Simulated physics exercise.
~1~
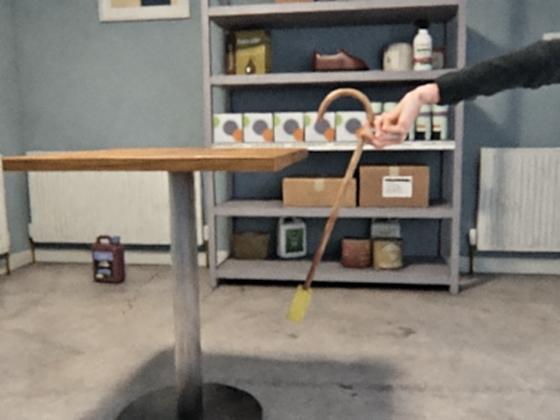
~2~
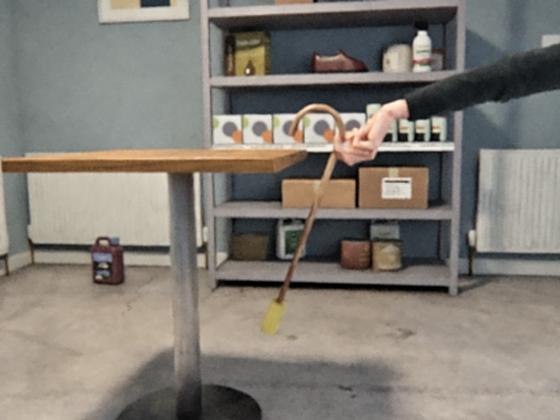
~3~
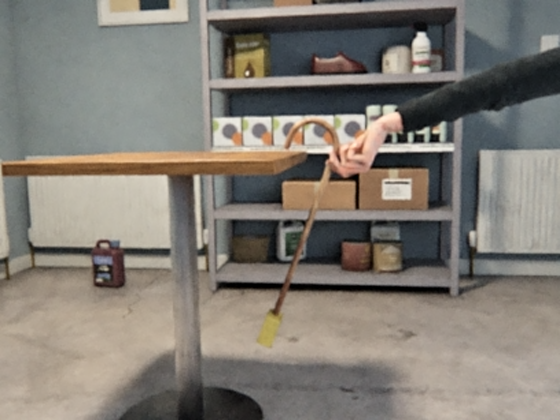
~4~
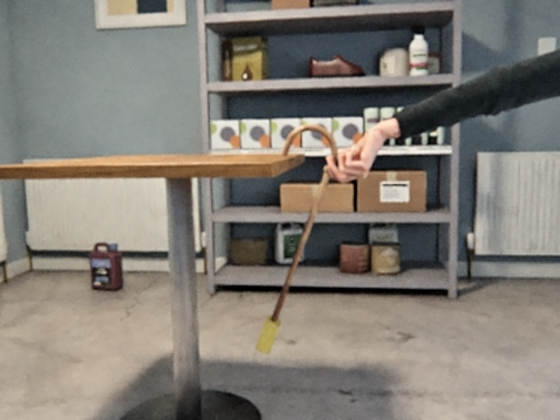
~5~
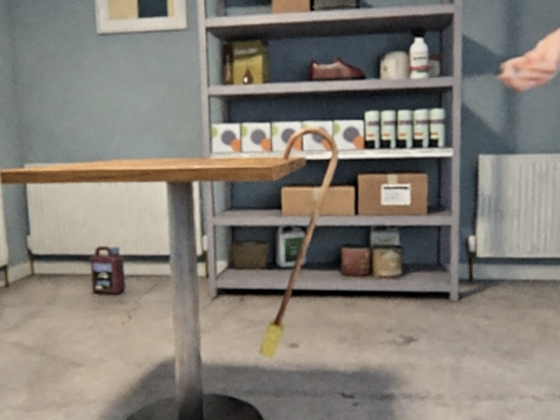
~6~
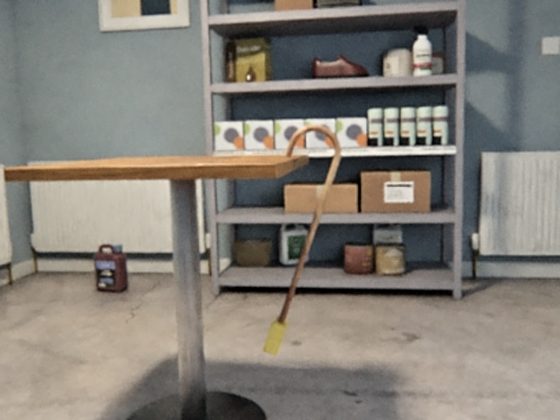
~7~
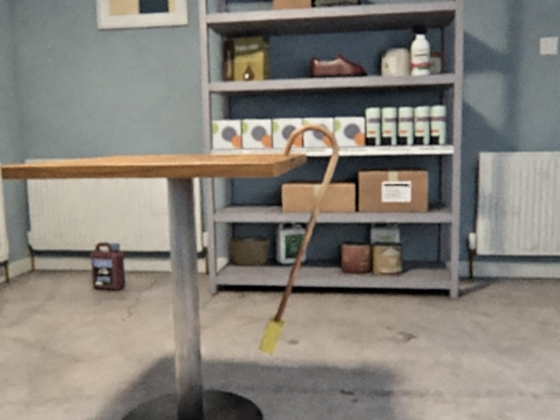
Yellow-tipped cane being lowered by a hand onto a wooden table's right edge, then hanging there by its hook after release.
